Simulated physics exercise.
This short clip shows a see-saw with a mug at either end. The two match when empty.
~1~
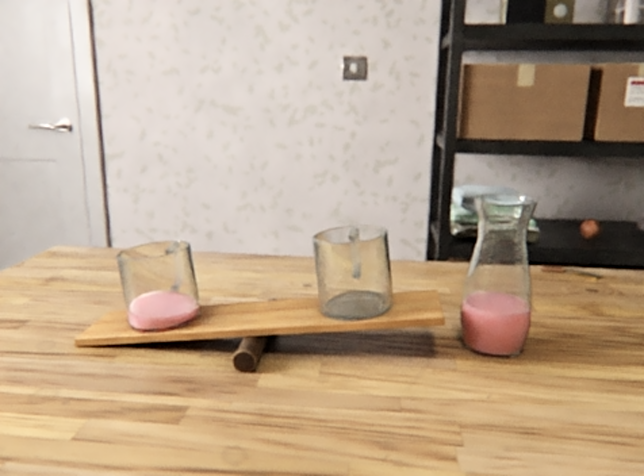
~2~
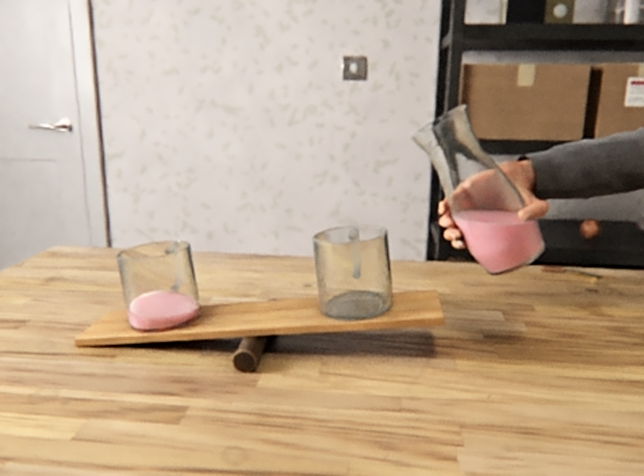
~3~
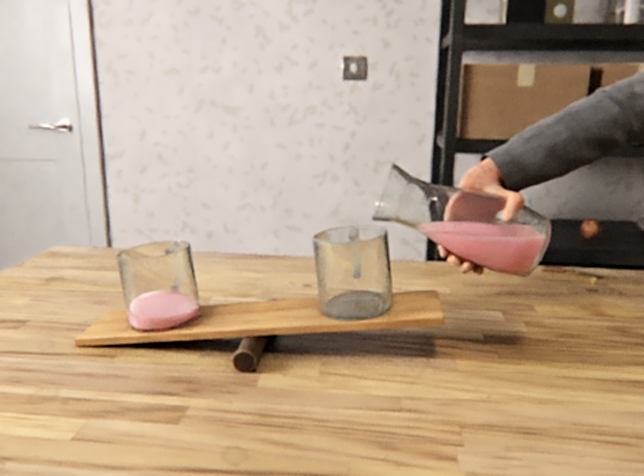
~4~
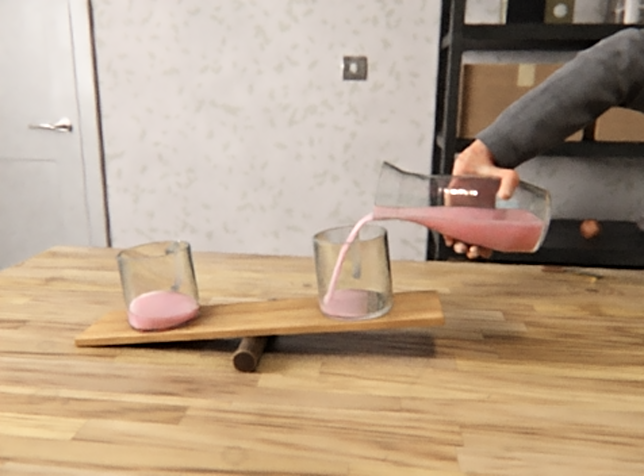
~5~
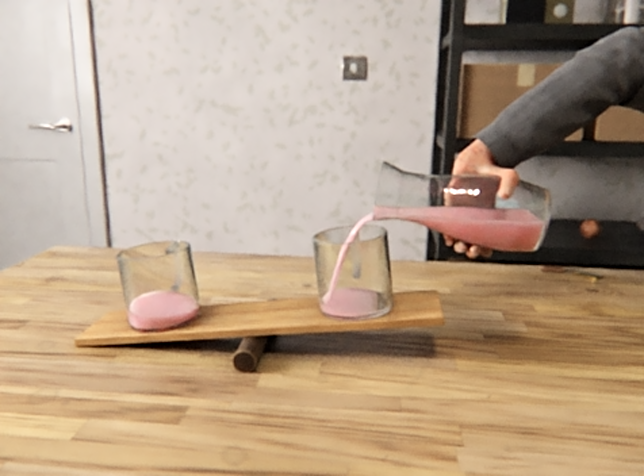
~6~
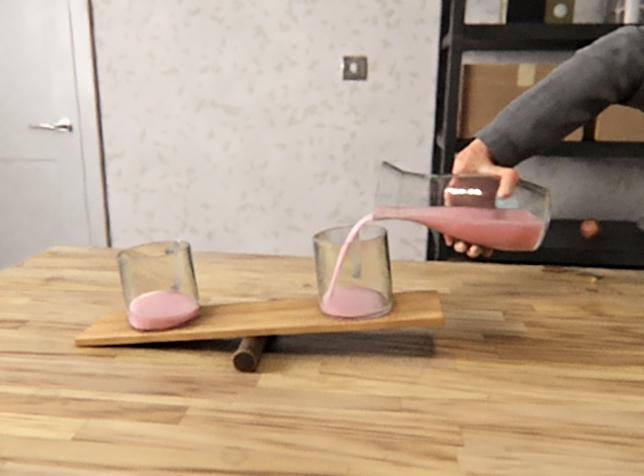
A hand lifting a glass carafe, tilting it left and pouring pink liquid into the raised right glass on a wooden see-saw.
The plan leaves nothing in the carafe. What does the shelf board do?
Flipped.
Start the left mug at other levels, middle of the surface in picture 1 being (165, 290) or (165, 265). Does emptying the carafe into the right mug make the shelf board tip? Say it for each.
Taking them in turn: Turns over, then stays still.
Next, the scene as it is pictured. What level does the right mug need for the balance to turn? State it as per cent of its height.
Roughly 15 per cent.
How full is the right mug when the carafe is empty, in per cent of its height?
Reading: Roughly 50 percent.
Shortly, the right mug is about a quarter full; the shelf board has swung over, and that end is down.
Then, the right mug is about half full; the shelf board has swung over, and that end is down.
At the finish, the right mug is about half full; the shelf board has swung over, and that end is down.
